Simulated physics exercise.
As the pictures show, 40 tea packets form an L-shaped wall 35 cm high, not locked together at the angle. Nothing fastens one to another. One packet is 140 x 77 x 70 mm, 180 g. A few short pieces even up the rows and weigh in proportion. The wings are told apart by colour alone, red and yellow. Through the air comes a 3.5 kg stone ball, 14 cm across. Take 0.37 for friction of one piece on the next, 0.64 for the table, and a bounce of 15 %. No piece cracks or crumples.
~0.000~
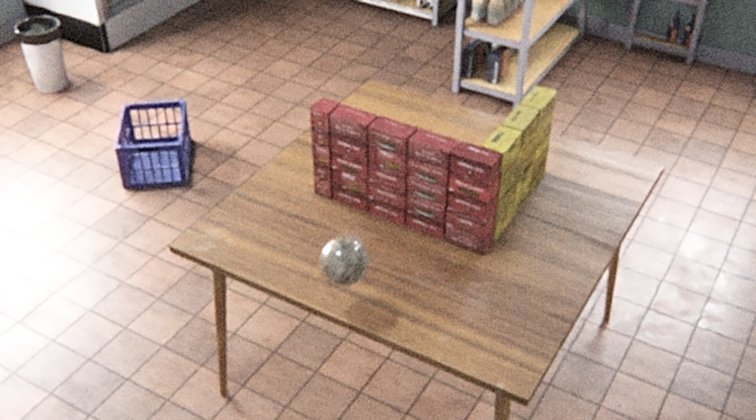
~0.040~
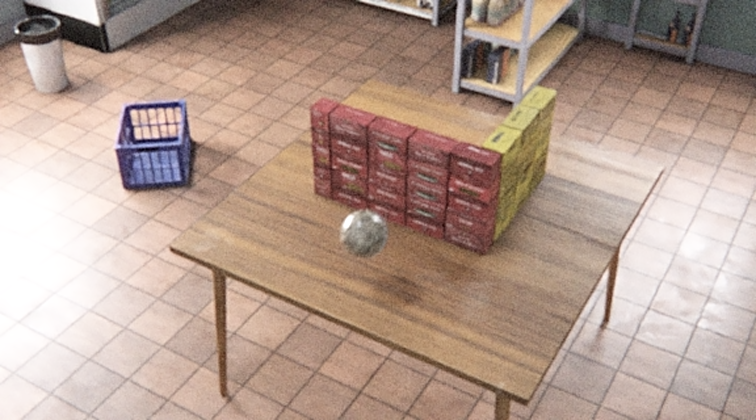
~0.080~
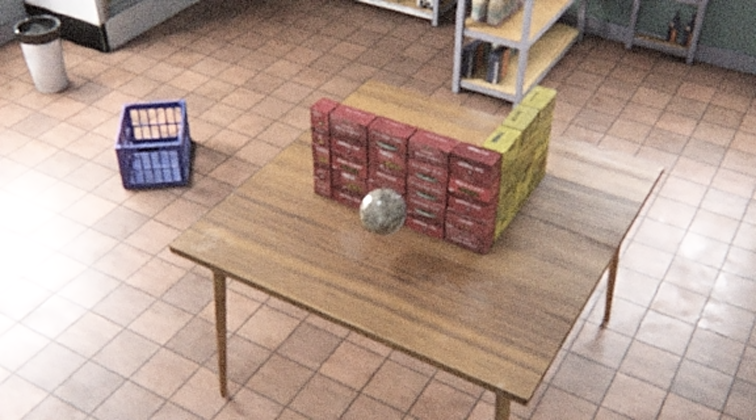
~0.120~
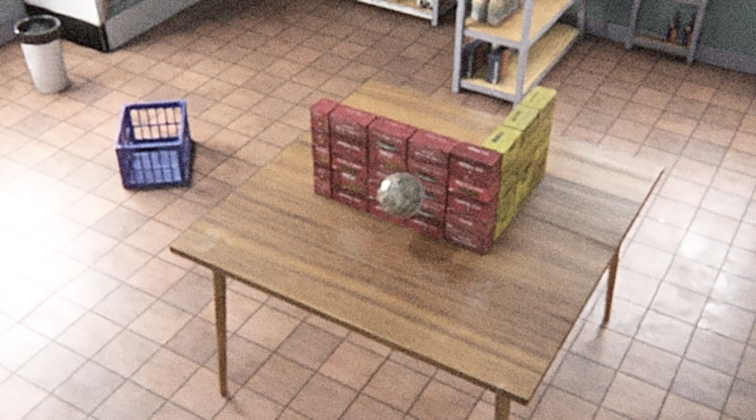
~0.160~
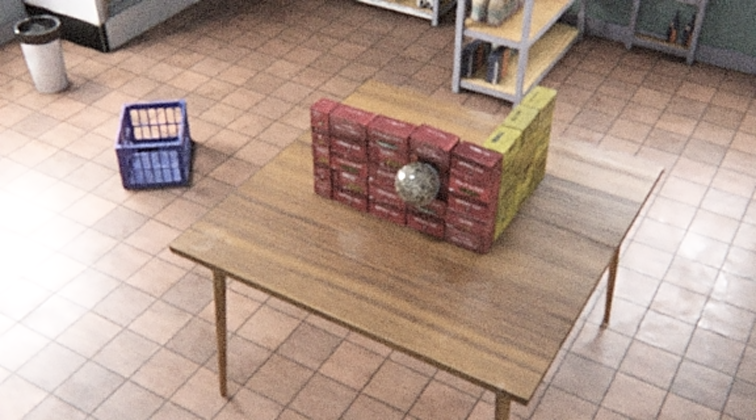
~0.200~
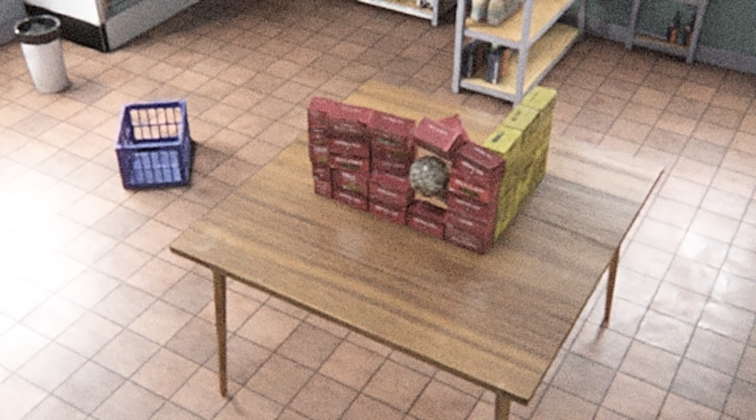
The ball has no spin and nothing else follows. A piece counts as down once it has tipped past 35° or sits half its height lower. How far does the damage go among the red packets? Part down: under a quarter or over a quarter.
Ending down: Over a quarter.
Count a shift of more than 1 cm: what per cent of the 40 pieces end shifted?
40 per cent.
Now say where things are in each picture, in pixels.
In the first picture (we follow the side turned to the camera), ball (344, 262) 38 cm from contact, 2.8 m/s; top red packet (347, 129); top yellow packet (502, 138); no piece has moved.
In the second picture, ball (364, 234) 27 cm from contact, 2.7 m/s; top red packet (347, 129).
In the third picture, ball (383, 212) 16 cm from contact, 2.7 m/s; top red packet (347, 129).
In the fourth picture, ball (401, 195) 54 mm from contact, 2.7 m/s; top red packet (347, 129).
In the fifth picture, ball (417, 184) after contact, 2.2 m/s; top red packet (347, 129); steepest lean 9°, the packet at (435, 136); 7 stirred so far.
In the sixth picture, ball (430, 176) after contact, 2.0 m/s; top red packet (347, 127) tipped 8°; top yellow packet (502, 138); steepest lean 30°, the packet at (435, 133); 16 stirred so far.
Around 0.36 s, ball still moving; 7 of the 25 red packets down (7 of 40 in all colours); top red packet displaced 38 mm.
Around 0.70 s, ball still moving; 10 of the 25 red packets down (10 of 40 in all colours); top red packet displaced 38 mm.
Finally (1.2 s), ball rolling away; 10 of the 25 red packets down (10 of 40 in all colours); top red packet displaced 38 mm; top yellow packet unmoved. That is 40 per cent. Seen by the last camera, middles, top red packet near (345, 119), top yellow packet near (501, 148).
